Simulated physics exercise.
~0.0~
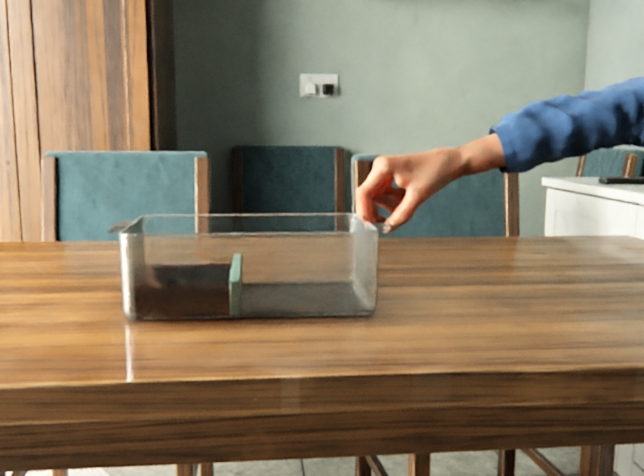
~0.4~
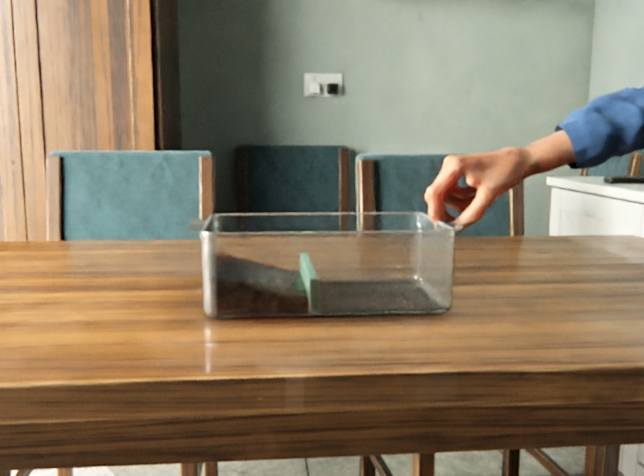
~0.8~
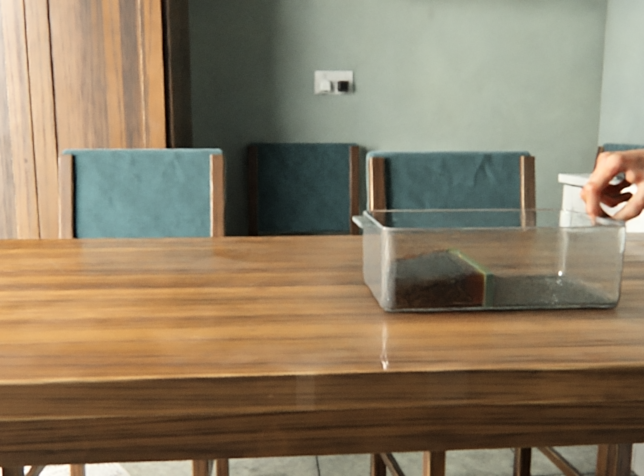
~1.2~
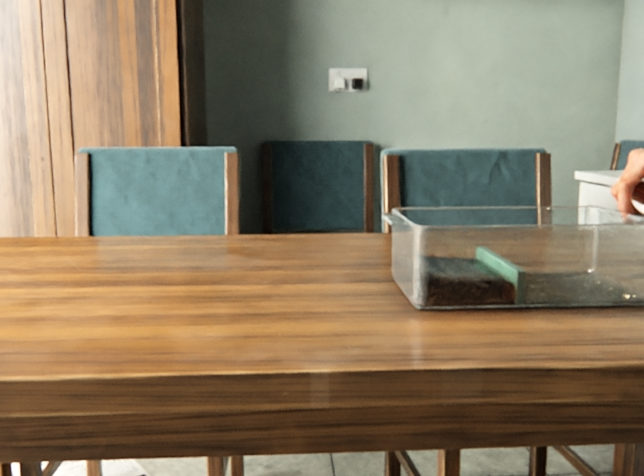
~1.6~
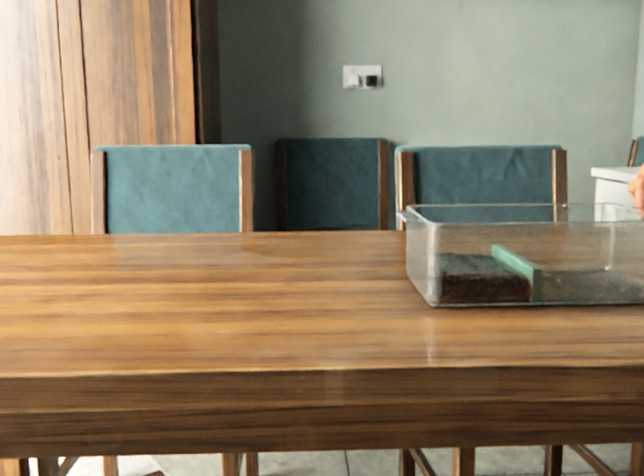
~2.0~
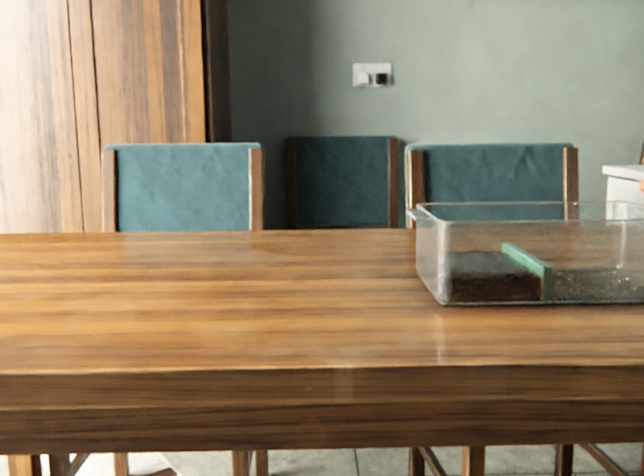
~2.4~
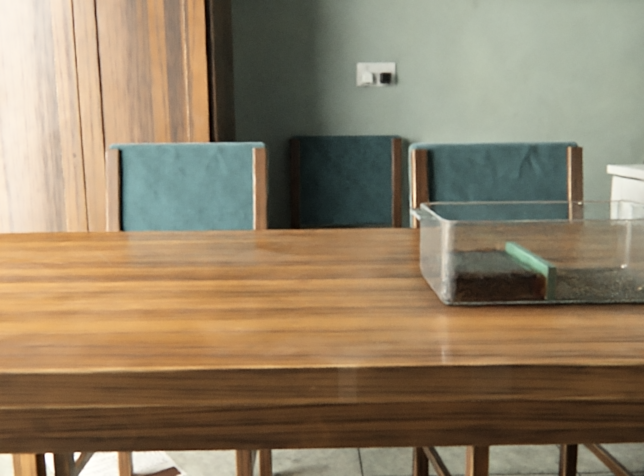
A hand pulls a divided glass box rightwards across a wooden table, dark contents sloshing in its left half before settling.
